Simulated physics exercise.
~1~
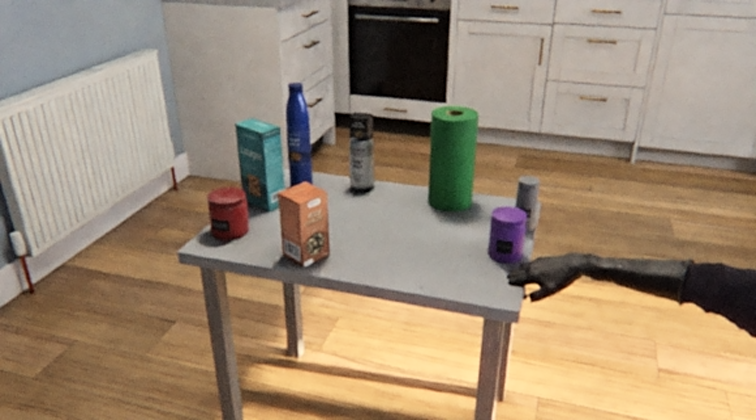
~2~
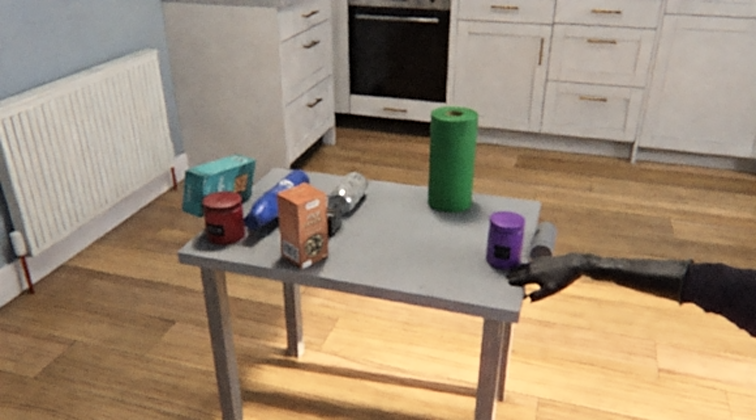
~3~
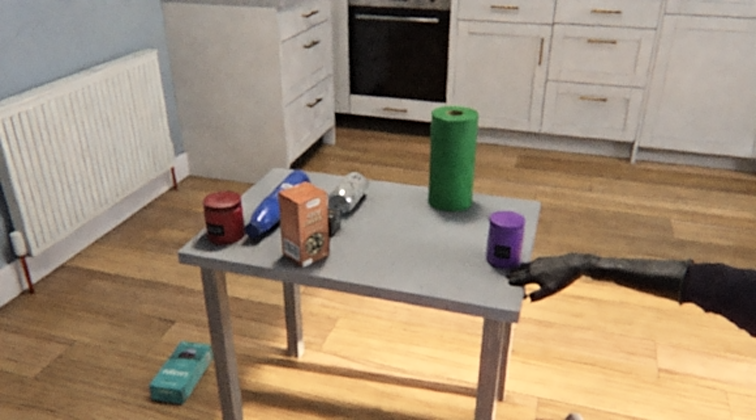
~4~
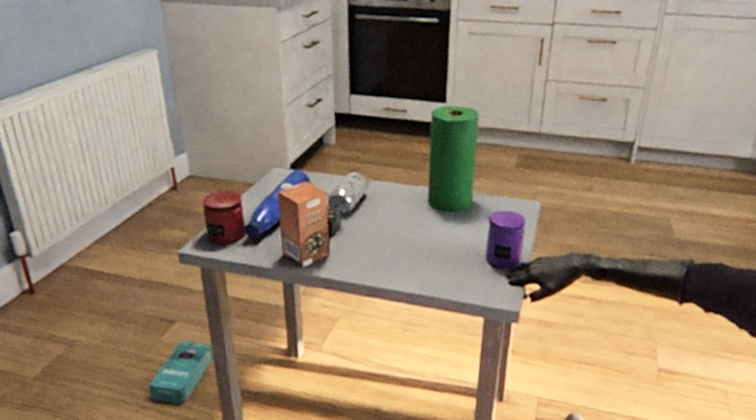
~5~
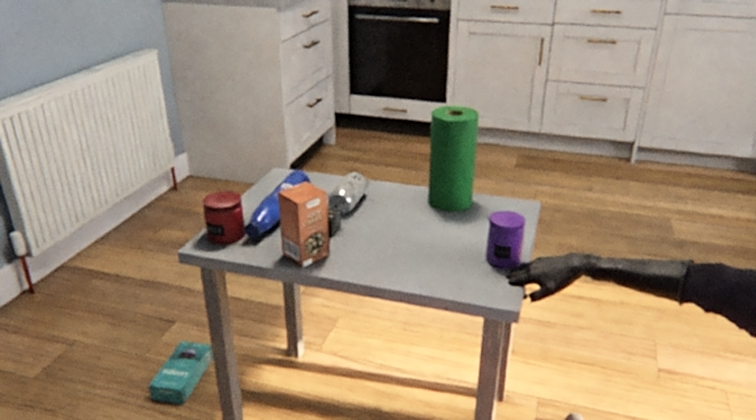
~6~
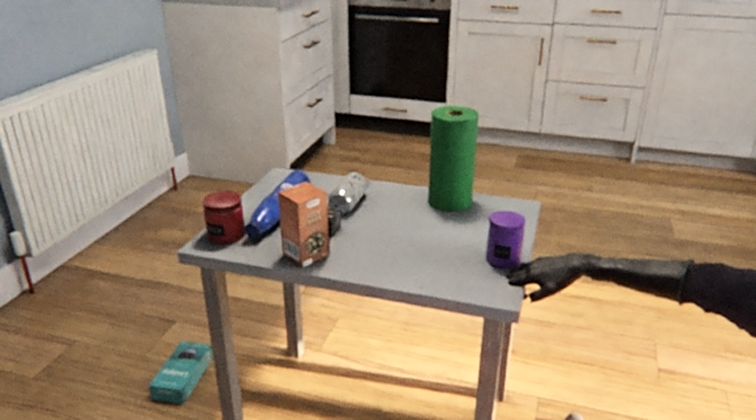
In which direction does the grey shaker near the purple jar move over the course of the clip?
The grey shaker moves down, tipping over beside the purple jar and then dropping off the table towards the bottom of the view.
